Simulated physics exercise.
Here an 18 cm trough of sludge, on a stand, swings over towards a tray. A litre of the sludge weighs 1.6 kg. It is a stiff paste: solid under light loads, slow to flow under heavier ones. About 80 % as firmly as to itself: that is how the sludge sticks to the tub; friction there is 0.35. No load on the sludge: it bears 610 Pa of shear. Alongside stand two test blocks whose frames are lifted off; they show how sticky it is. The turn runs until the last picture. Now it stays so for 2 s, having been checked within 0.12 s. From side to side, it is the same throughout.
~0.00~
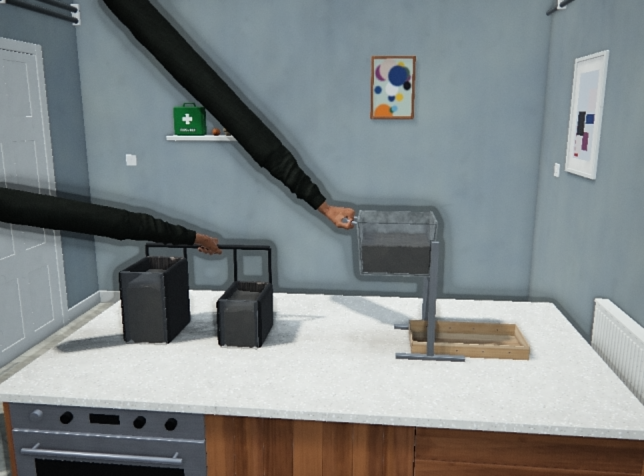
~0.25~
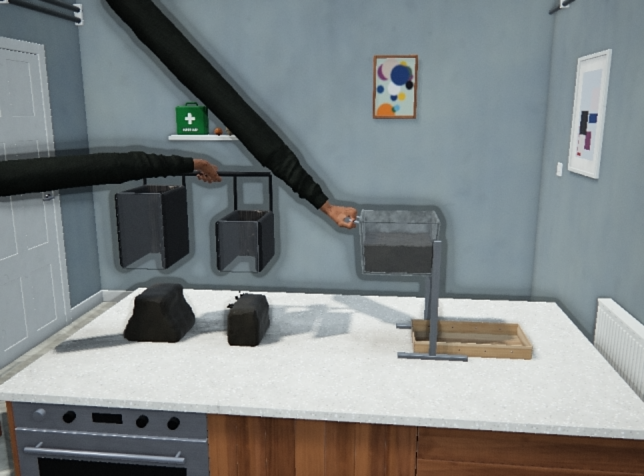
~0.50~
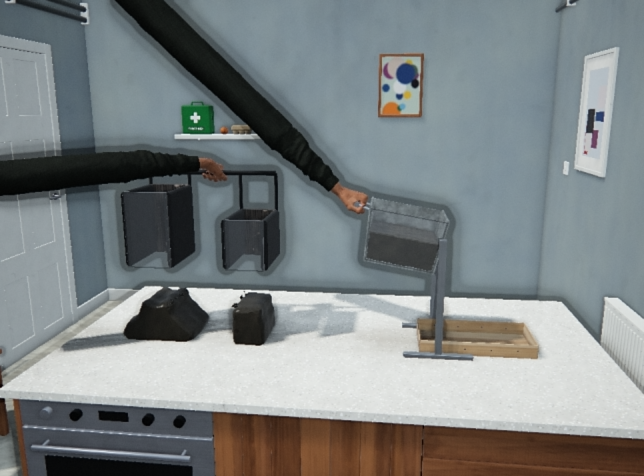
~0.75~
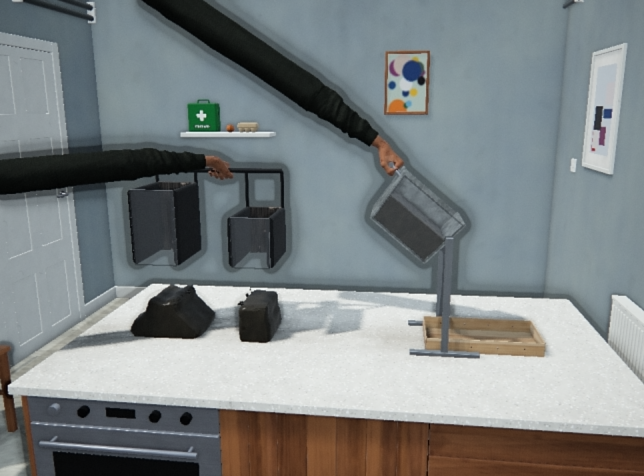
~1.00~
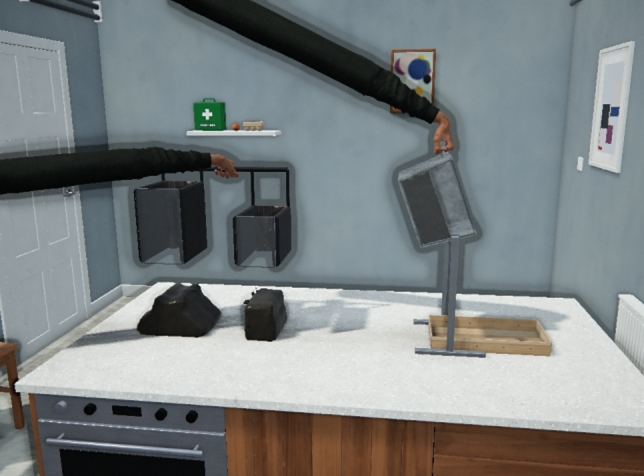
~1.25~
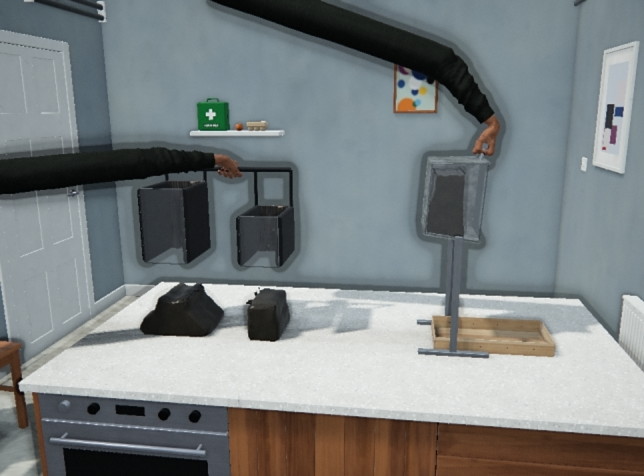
The footage shows one hand lifting two linked dark molds off a white counter, leaving two black lumps that sag slightly, while another hand swings a trough of dark sludge upward and rightward on its stand until it is upright.
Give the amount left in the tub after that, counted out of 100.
53 %.
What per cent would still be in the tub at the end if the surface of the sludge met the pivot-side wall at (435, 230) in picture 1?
Roughly 30 per cent would still be in the tub at the end.
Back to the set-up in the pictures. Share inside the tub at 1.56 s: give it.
I'd say close to 70 %.
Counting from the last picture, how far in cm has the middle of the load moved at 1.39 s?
It has moved close to 5 cm.
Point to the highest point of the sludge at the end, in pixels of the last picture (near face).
Looking at the last picture, I'd put it at about (445, 212).
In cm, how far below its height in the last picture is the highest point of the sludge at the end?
Roughly 12 cm.
After 1.39 s, the tub is at 94 degrees and holds 100 %.
After 1.56 s, the tub is at 94 degrees and holds 72 %.
After 1.73 s, the tub is at 94 degrees and holds 53 %.
After 1.90 s, the tub is at 94 degrees and holds 53 %.
After 3.25 s, the tub is at 94 degrees and holds 53 %.
